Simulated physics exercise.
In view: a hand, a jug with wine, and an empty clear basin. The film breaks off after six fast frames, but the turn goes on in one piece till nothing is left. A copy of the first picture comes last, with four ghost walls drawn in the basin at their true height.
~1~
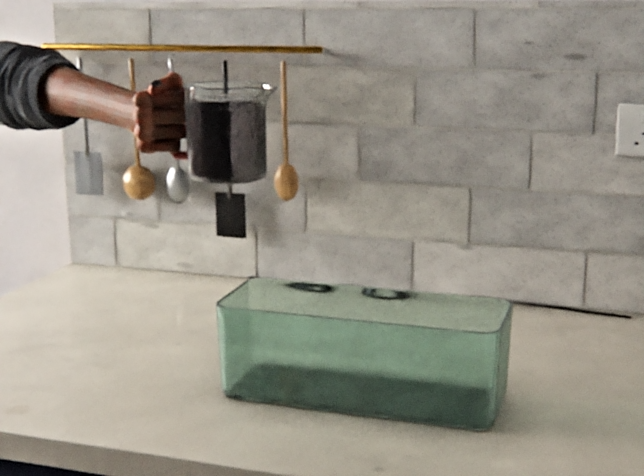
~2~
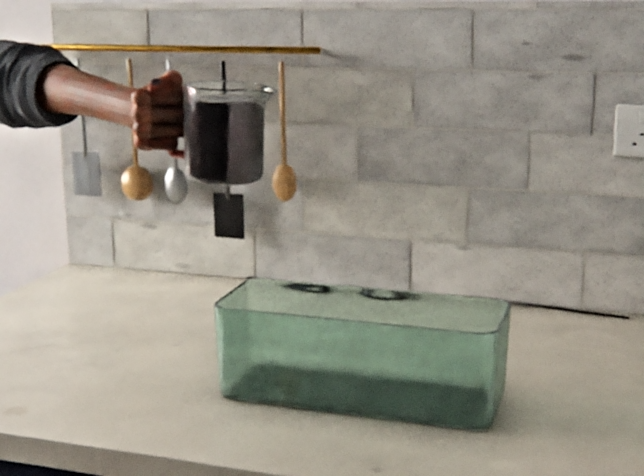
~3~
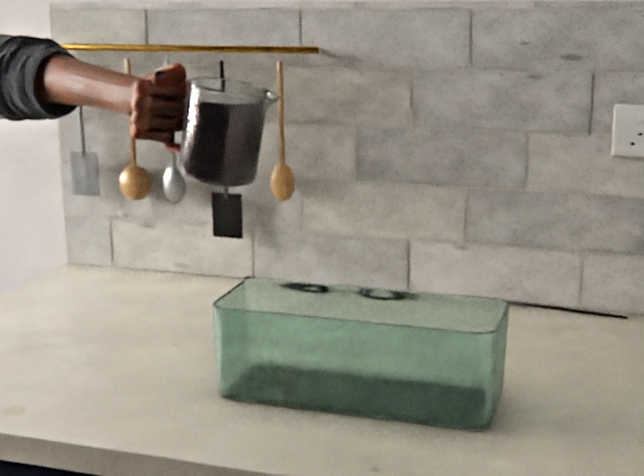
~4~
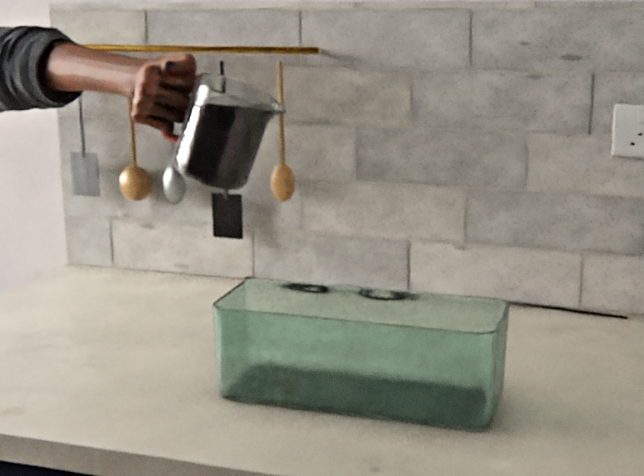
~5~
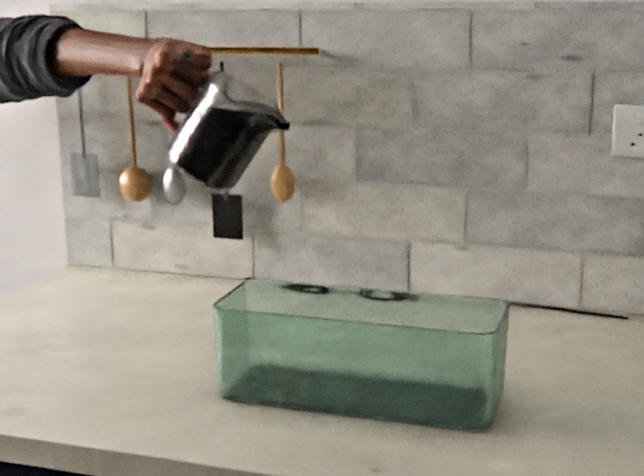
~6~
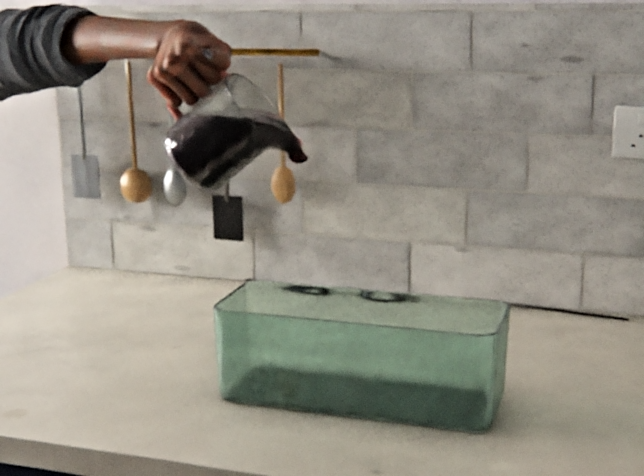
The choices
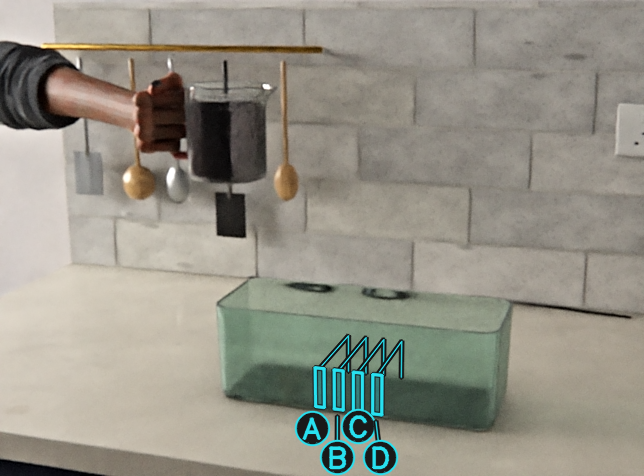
The clip shows a hand holding a glass jug of dark wine above a clear, green-tinted basin on a counter. The hand tilts the jug steadily to the right, and the wine runs to the lip and begins passing over it.
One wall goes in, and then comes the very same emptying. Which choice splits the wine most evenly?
Best: A.
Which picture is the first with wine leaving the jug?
Picture 5.
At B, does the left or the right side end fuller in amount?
The left one.
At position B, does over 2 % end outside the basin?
Yes.
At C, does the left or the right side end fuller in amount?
More ends on the left.
On the marked copy, A at (318, 413); B at (337, 416); C at (356, 418); D at (375, 421).
Choosing A, about 51 % ends left of the wall and 45 % right of it; 4 % is lost outside.
Choosing B, about 75 % ends left of the wall and 14 % right of it; 11 % is lost outside.
Choosing C, about 88 % ends left of the wall and 3 % right of it; 9 % is lost outside.
Choosing D, about 88 % ends left of the wall and 9 % right of it; 3 % is lost outside.
